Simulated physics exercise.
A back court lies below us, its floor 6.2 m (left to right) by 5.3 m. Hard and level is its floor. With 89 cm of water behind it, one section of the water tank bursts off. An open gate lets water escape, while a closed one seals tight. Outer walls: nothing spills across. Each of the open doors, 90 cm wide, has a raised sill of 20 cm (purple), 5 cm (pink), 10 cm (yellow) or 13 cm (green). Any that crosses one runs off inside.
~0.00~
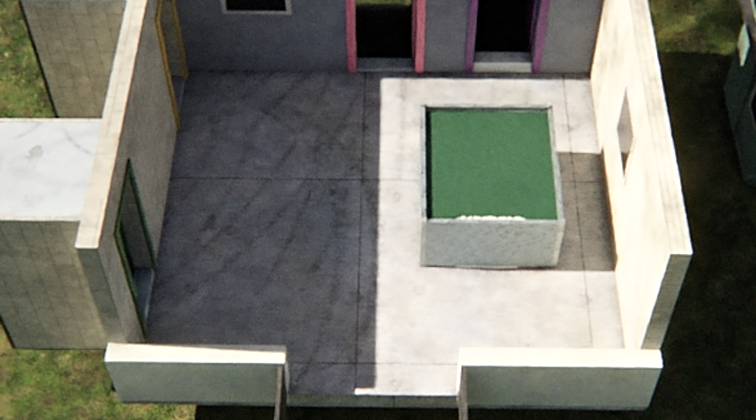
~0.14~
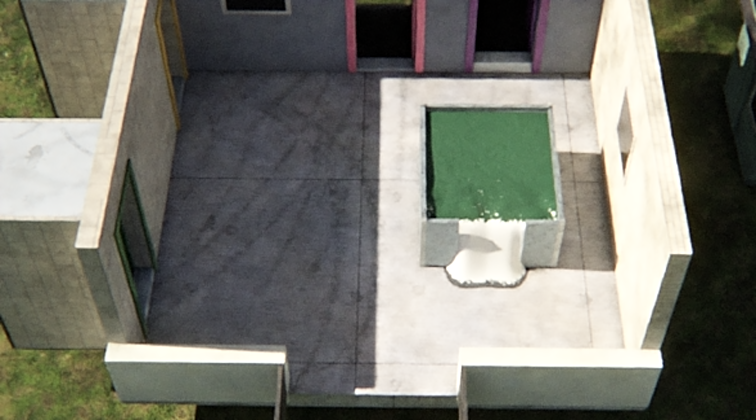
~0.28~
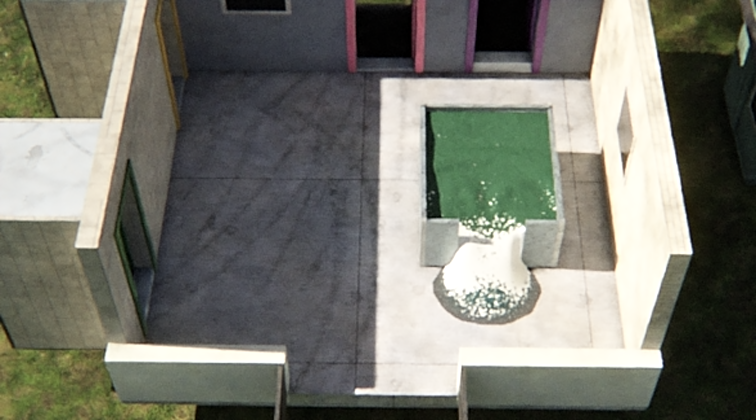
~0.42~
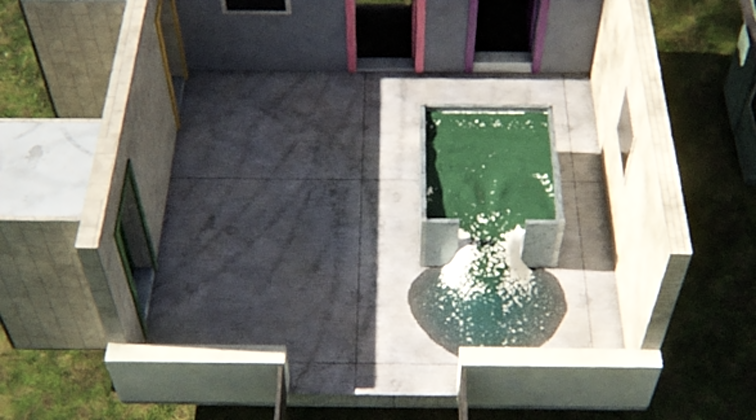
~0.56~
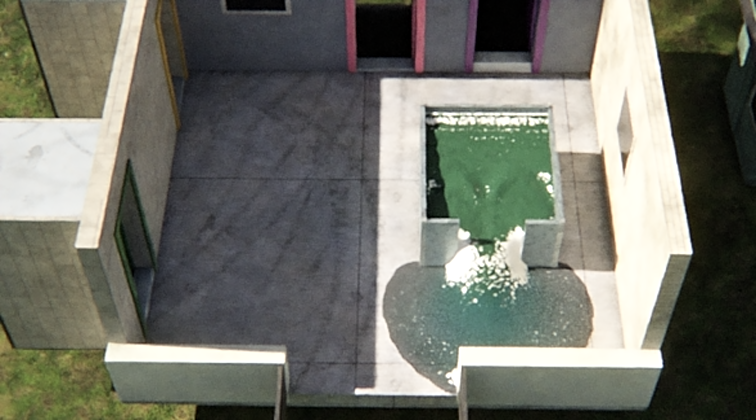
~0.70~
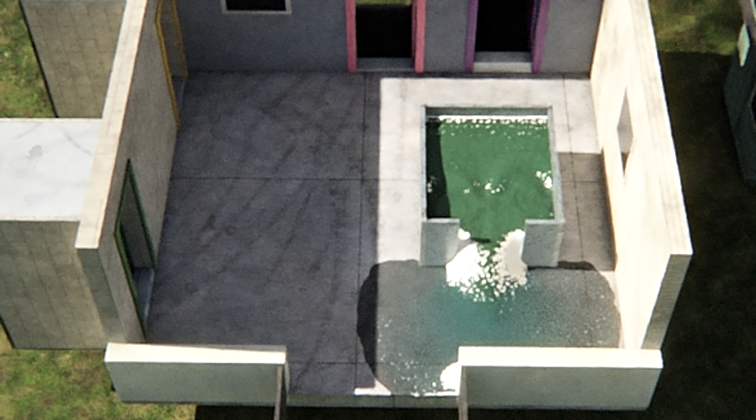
Square tank of green water in a walled courtyard pouring from its front side, foaming and spreading in a widening pool across the floor.
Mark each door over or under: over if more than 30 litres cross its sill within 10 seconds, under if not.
Marks: Purple door: Under; pink door: Under; yellow door: Under; green door: Under.
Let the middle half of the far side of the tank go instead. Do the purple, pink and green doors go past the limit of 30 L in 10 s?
Outcomes - purple: Exceeded, pink: Exceeded, green: Not exceeded.
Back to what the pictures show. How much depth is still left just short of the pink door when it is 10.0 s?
It comes to near 3.5 cm.
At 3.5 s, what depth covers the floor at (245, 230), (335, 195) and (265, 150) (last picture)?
Roughly 0, 0, 0 cm.
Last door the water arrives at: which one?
The yellow door.
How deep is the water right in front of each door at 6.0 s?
Depths in cm: Purple 12, pink 4, yellow 0, green 8.
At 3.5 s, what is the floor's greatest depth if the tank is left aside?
Around 37 centimetres deep.
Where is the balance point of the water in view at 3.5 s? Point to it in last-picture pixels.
(501, 246).
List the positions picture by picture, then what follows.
The first frame shows still water, 89 cm deep, in the water tank at (489, 165).
In the second frame, water pours out at (489, 251) and has run 0.5 m, to (453, 275); typically 8 cm deep outside, 89 cm at the water tank's back.
In the third frame, the front is at (472, 317), 0.9 m from the gap at (489, 250); 0.8 m2 of floor is under water; 89 cm left at the back of the water tank.
In the fourth frame, the front is at a hidden place, 1.5 m from the gap at (489, 251); 2.1 m2 of floor is under water; 85 cm left at the back of the water tank.
In the fifth frame, the front is at a hidden place, 2.0 m from the gap at (489, 251); 3.8 m2 of floor is under water; 76 cm left at the back of the water tank.
In the sixth frame, water pours out at (489, 250) and has run 2.3 m, to a hidden place; typically 5 cm deep outside, 76 cm at the water tank's back.
After 1.4 s water covers 20 % of the floor and is deepest (64 cm) near (628, 380); purple door not reached, pink door not reached, yellow door not reached, green door not reached.
After 2.2 s water covers 25 % of the floor and is deepest (44 cm) near (614, 380); purple door not reached, pink door not reached, yellow door not reached, green door not reached.
After 3.5 s water covers 40 % of the floor and is deepest (37 cm) near (590, 78); purple door 9 cm at the sill, 0 L in, pink door not reached, yellow door not reached, green door 2 cm at the sill, 0 L in.
After 6.0 s water covers 75 % of the floor and is deepest (22 cm) near (591, 87); purple door 12 cm at the sill, 0 L in, pink door 4 cm at the sill, 0 L in, yellow door not reached, green door 8 cm at the sill, 0 L in.
After 10.0 s water covers 95 % of the floor and is deepest (12 cm) near (591, 87); purple door 8 cm at the sill, 0 L in, pink door 3 cm at the sill, 0 L in, yellow door 9 cm at the sill, 0 L in, green door 5 cm at the sill, 0 L in.
